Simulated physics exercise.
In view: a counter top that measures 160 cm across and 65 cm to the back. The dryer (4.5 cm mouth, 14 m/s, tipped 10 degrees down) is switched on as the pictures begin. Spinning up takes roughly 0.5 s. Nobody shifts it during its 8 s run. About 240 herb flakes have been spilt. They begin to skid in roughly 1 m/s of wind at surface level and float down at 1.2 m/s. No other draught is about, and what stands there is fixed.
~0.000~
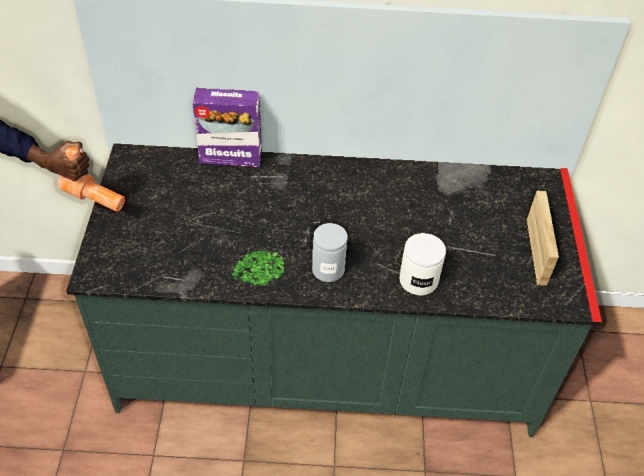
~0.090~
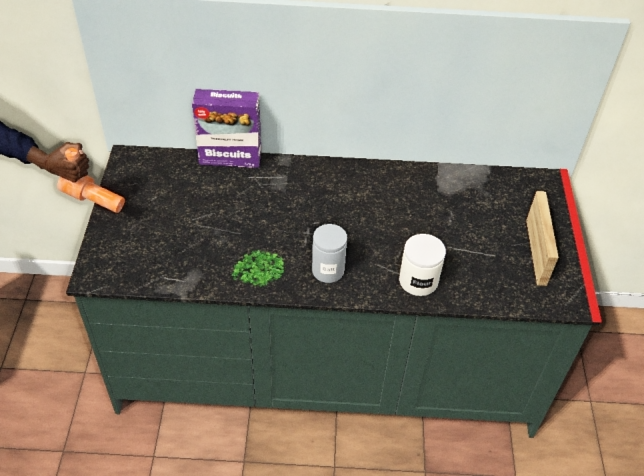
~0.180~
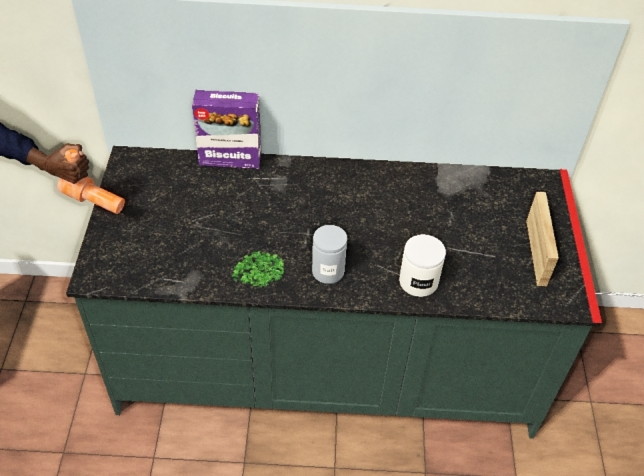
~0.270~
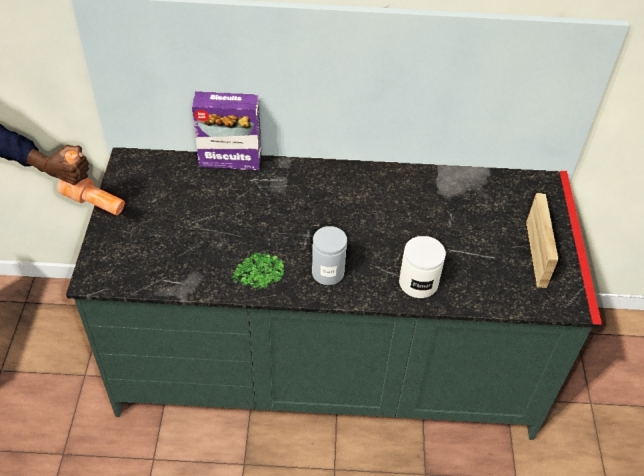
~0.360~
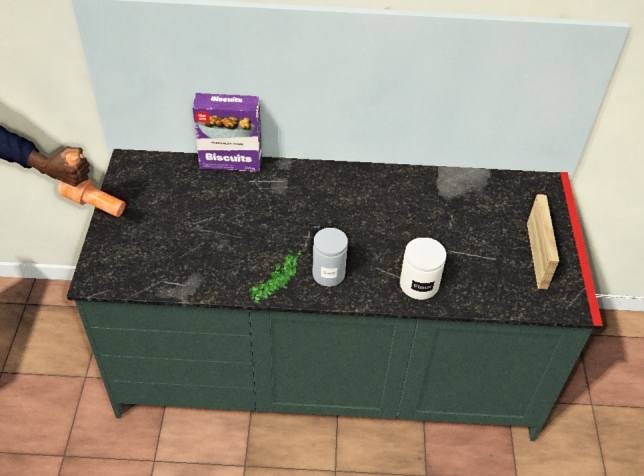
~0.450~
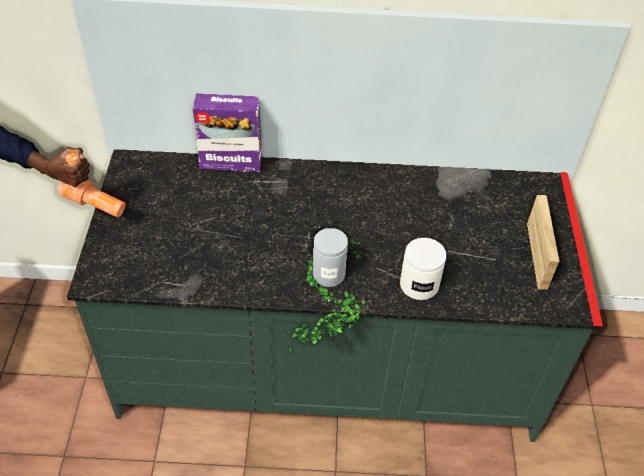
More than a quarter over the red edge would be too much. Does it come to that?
More than a quarter over the red edge: No.
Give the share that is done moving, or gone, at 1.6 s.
Near 90 %.
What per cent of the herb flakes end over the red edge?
About 1 %.
After 1.6 s the count stands so, 0 % are over the red edge.
After 2.6 s the count stands so, 0 % are over the red edge.
After 4.4 s the count stands so, 0 % are over the red edge.
After 8.0 s, at the end, 1 % are over the red edge.
